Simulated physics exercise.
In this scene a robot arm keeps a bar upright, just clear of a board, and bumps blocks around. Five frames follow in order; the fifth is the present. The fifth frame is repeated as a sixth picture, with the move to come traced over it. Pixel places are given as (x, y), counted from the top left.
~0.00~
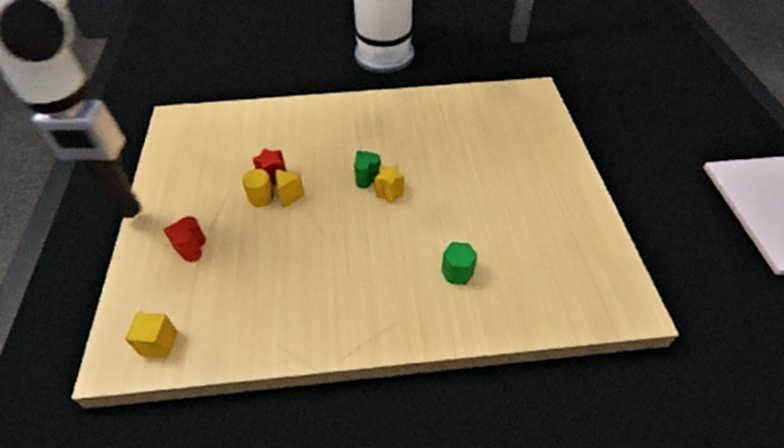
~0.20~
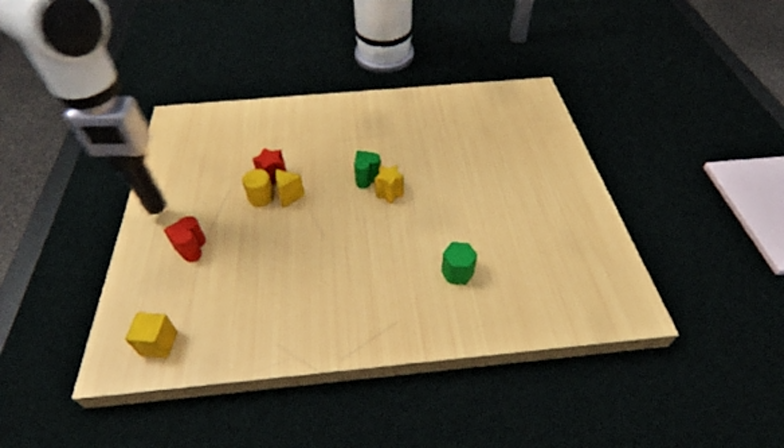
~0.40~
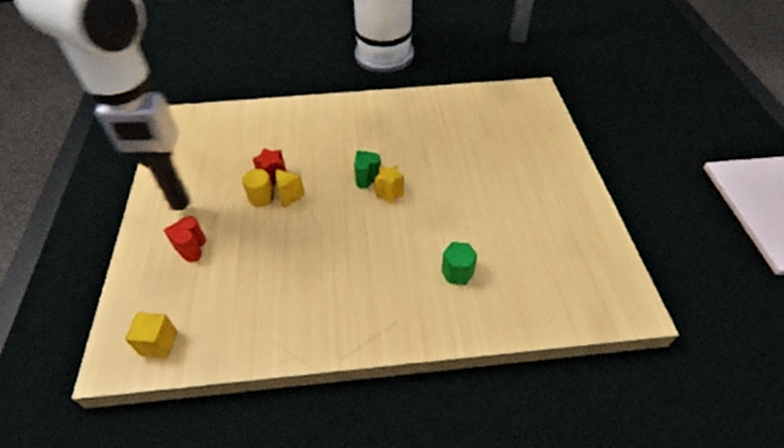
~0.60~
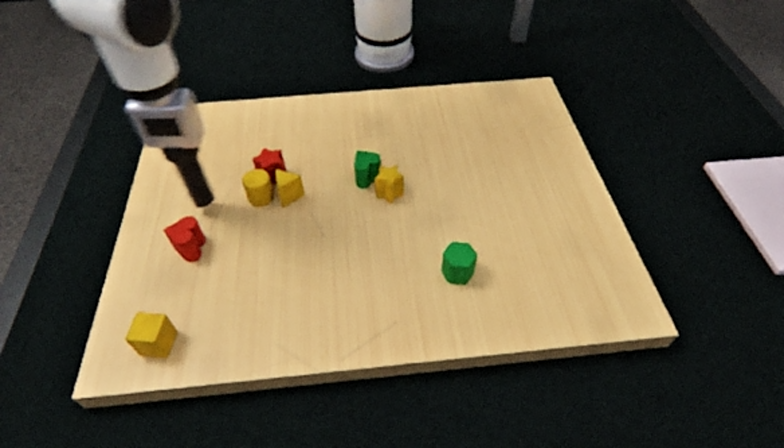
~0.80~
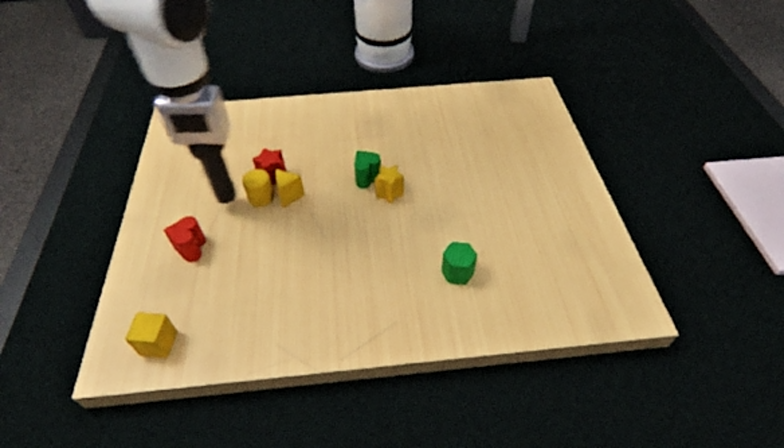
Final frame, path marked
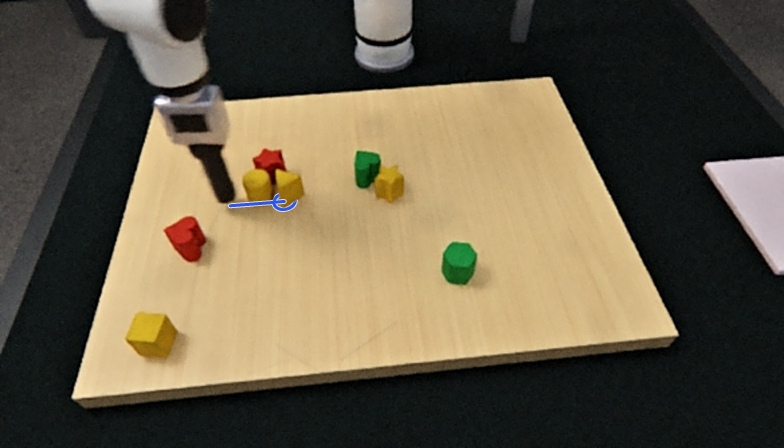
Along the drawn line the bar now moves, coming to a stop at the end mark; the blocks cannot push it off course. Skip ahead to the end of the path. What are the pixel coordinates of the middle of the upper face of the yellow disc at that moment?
It should be at (294, 166) by then.
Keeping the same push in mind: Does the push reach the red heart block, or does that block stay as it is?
Same place.
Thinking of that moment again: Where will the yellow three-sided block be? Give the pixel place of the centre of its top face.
It should be at about (312, 174).
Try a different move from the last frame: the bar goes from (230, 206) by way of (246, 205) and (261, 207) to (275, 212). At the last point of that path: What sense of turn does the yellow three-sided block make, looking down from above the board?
Rotates clockwise.
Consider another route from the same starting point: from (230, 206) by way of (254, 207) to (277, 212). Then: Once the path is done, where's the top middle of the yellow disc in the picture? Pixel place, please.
I'd expect the centre of its top face to be at (279, 174).
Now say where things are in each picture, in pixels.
Bar tip at (131, 211); block tops, red heart block at (181, 229); yellow disc at (255, 178); red star-shaped block at (268, 157); yellow three-sided block at (285, 177), in the first frame.
Bar at (156, 207); blocks unchanged, in the second frame.
Bar at (180, 204); blocks unchanged, in the third frame.
Bar at (204, 200); blocks unchanged, in the fourth frame.
Bar at (227, 197); red heart block at (181, 229); yellow disc at (255, 178); red star-shaped block at (268, 157); yellow three-sided block at (285, 177), in the fifth frame.
Path on the board, straight from (230, 206) to (285, 201).
On the path given first. Halfway along, bar at (255, 195); yellow disc at (273, 173); red star-shaped block at (273, 153), turned 25° anticlockwise; yellow three-sided block at (295, 176), turned 35° clockwise.
At the end, bar at (282, 192); red heart block in place; yellow disc at (294, 166); red star-shaped block at (274, 152), turned 35° anticlockwise; yellow three-sided block at (312, 174), turned 50° clockwise.
